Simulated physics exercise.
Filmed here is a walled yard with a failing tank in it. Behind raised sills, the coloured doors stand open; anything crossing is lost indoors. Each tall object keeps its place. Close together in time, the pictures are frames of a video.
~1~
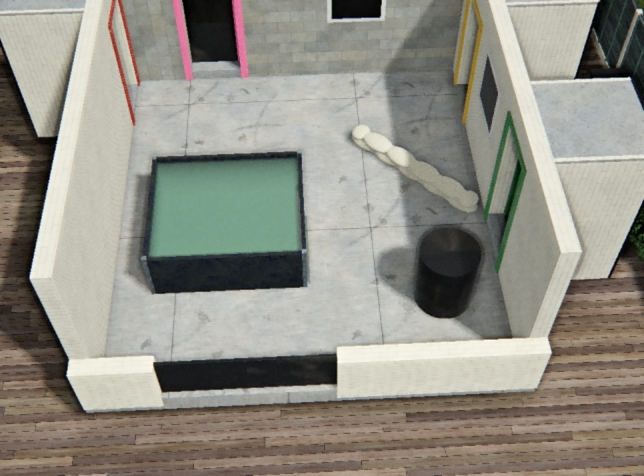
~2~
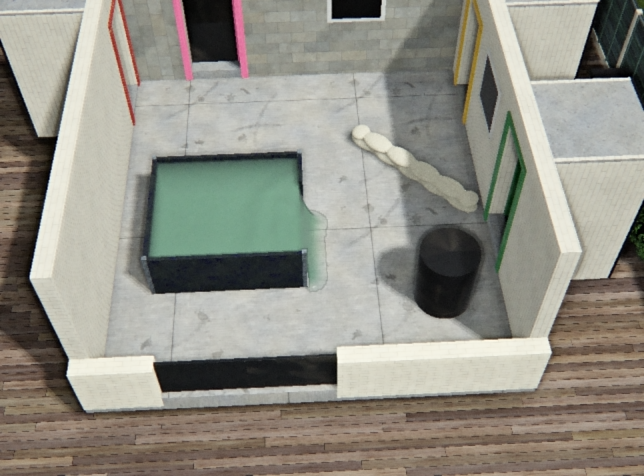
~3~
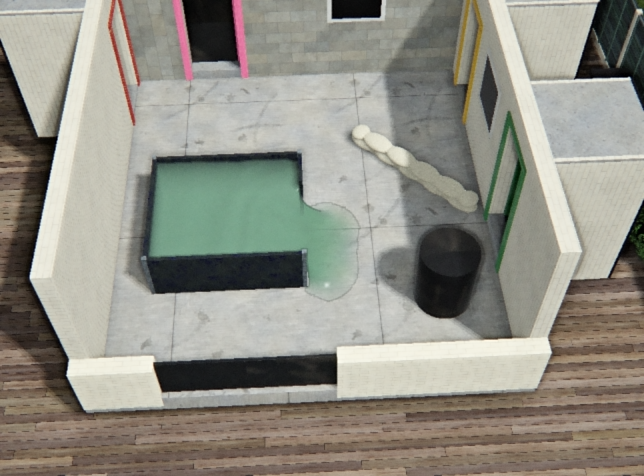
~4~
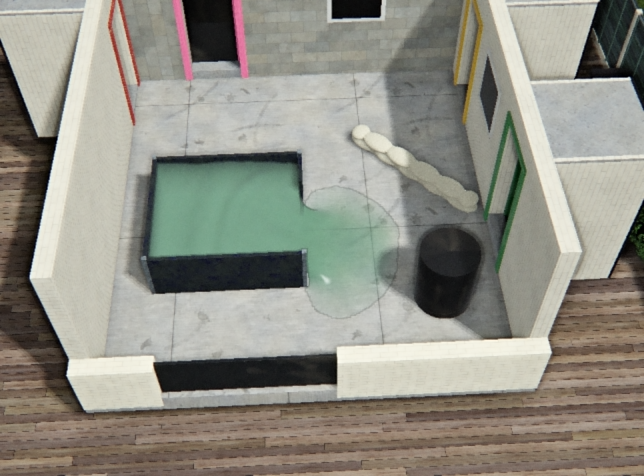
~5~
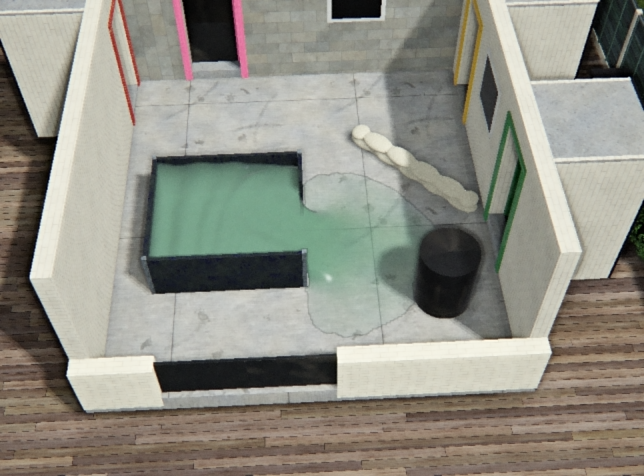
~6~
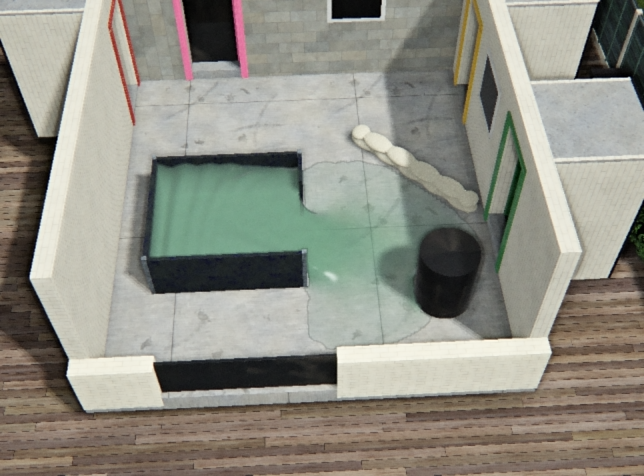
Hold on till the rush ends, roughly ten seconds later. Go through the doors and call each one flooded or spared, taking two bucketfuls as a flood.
Pink door: Spared, red door: Flooded, yellow door: Spared, green door: Flooded.
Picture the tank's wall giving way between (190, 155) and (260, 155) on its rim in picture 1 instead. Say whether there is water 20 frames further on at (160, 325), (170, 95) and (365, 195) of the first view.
The first spot is spared, the second soaked and the third spared.
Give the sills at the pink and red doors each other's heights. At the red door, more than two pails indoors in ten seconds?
In short: Red door stays under.
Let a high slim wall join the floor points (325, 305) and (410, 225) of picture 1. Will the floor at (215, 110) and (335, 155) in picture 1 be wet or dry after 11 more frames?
Not wet, soaked.
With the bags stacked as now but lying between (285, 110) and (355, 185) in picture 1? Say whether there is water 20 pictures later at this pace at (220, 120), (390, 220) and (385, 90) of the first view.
Going in the order you gave, that's left unsoaked, then waterlogged, then waterlogged.
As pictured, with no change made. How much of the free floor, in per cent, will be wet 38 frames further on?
It comes to 90 per cent.
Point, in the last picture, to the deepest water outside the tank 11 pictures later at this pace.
I'd point to (488, 234).
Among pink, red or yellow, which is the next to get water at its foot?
It is the one in yellow.
A moment on, water covers 25 % of the floor; the pink door not reached, the red door not reached, the yellow door not reached, the green door over two buckets in.
Next, water covers 35 % of the floor; the pink door not reached, the red door not reached, the yellow door not reached, the green door far over two buckets in.
Then, water covers 60 % of the floor; the pink door not reached, the red door not reached, the yellow door wet at the sill, nothing in, the green door far over two buckets in.
Later, water covers 90 % of the floor; the pink door wet at the sill, nothing in, the red door wet at the sill, nothing in, the yellow door wet at the sill, nothing in, the green door far over two buckets in.
In the end, water covers 95 % of the floor; the pink door wet at the sill, nothing in, the red door over two buckets in, the yellow door wet at the sill, nothing in, the green door far over two buckets in.
